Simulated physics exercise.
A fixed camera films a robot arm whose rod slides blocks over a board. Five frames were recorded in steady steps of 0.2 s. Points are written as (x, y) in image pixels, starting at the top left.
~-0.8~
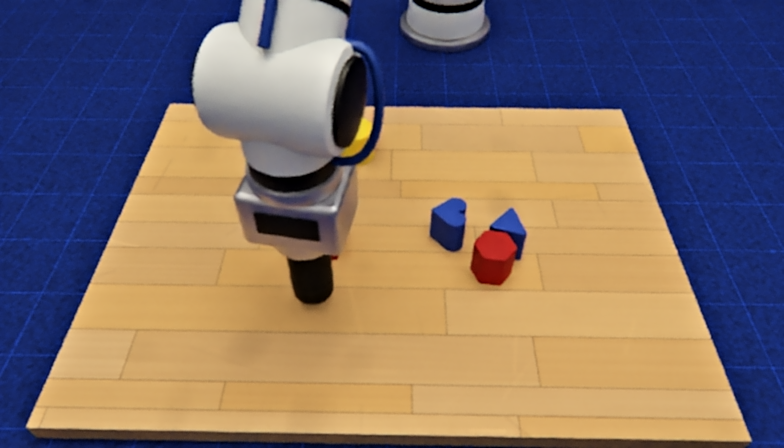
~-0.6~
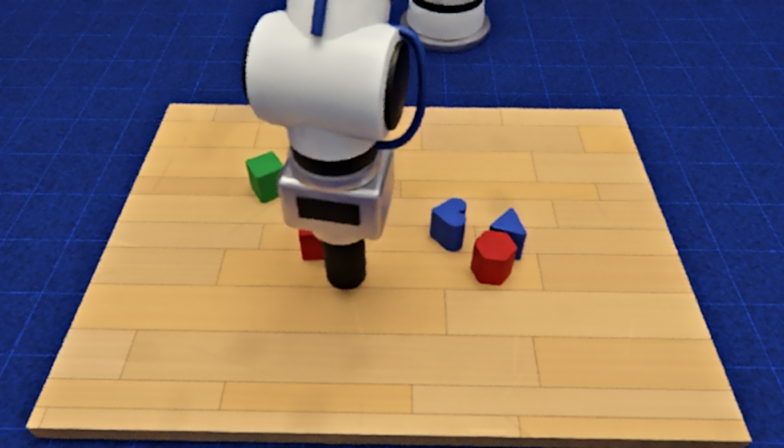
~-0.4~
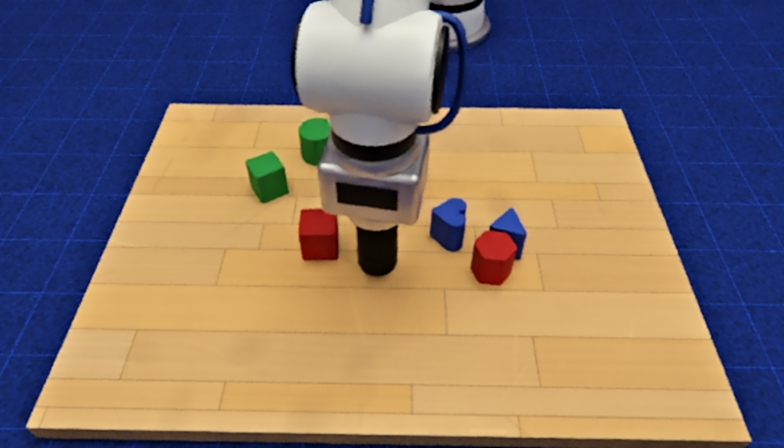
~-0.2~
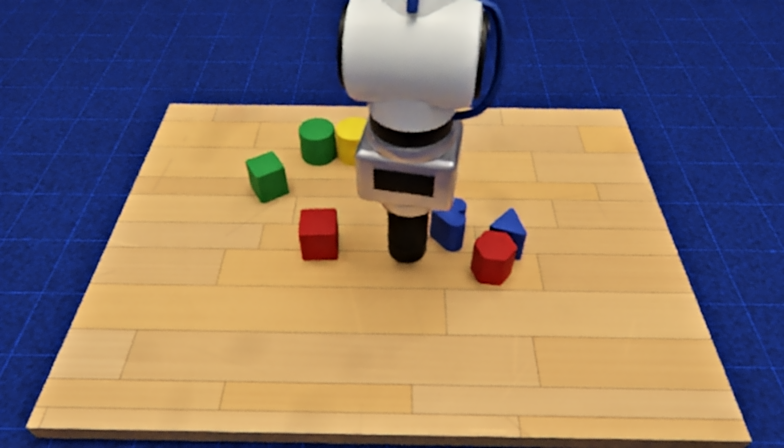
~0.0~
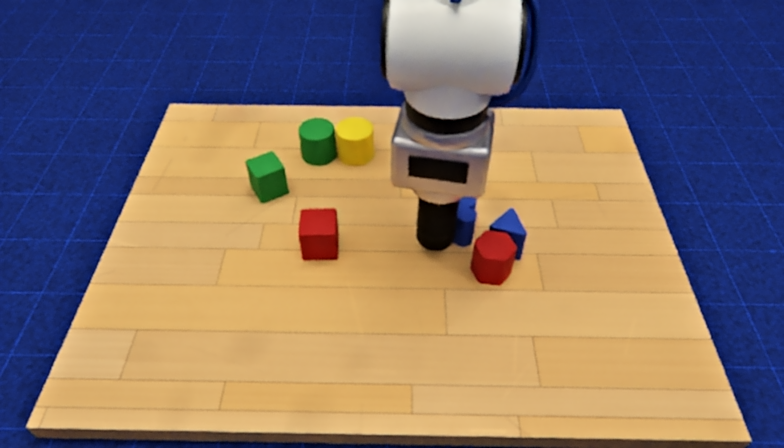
A white robot arm with a black rod tip moves steadily right and slightly away across a wooden board, uncovering green, red and yellow blocks behind it. The rod then comes up against the blue heart-shaped block, which sits a little further right beside the blue three-sided block.
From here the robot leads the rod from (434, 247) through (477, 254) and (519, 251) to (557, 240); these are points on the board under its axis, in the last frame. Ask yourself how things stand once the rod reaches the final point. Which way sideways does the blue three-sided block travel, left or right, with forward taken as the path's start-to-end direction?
Shifts left.
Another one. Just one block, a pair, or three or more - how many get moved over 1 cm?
Most likely three or more.
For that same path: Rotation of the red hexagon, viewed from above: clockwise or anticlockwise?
From overhead, clockwise.
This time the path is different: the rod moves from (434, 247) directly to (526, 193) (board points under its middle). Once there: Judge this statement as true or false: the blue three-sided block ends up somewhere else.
That claim is false.
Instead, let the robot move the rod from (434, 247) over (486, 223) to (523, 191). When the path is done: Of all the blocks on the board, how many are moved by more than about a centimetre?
In total, one block gets moved by over 1 cm.
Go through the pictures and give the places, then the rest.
Rod tip at (314, 289); block tops, blue heart-shaped block at (452, 211); red hexagon at (496, 245); blue three-sided block at (510, 222), in the first picture.
Rod at (347, 275); blocks unchanged, in the second picture.
Rod at (378, 262); blocks unchanged, in the third picture.
Rod at (407, 249); blocks unchanged, in the fourth picture.
Rod at (435, 238); blue heart-shaped block at (462, 206); red hexagon at (496, 245); blue three-sided block at (510, 222), in the fifth picture.
What follows on the original path. One third of the way, rod at (479, 244); blue heart-shaped block at (481, 203), turned 40° anticlockwise; red hexagon at (511, 250), turned 20° clockwise; blue three-sided block at (520, 221).
Two thirds of the way, rod at (522, 241); blue heart-shaped block at (481, 203), turned 45° anticlockwise; red hexagon at (536, 257), turned 70° clockwise; blue three-sided block at (550, 212), turned 70° anticlockwise.
At the end, rod at (560, 230); blue heart-shaped block at (481, 203), turned 45° anticlockwise; red hexagon at (536, 257), turned 70° clockwise; blue three-sided block at (583, 198), turned 95° anticlockwise.
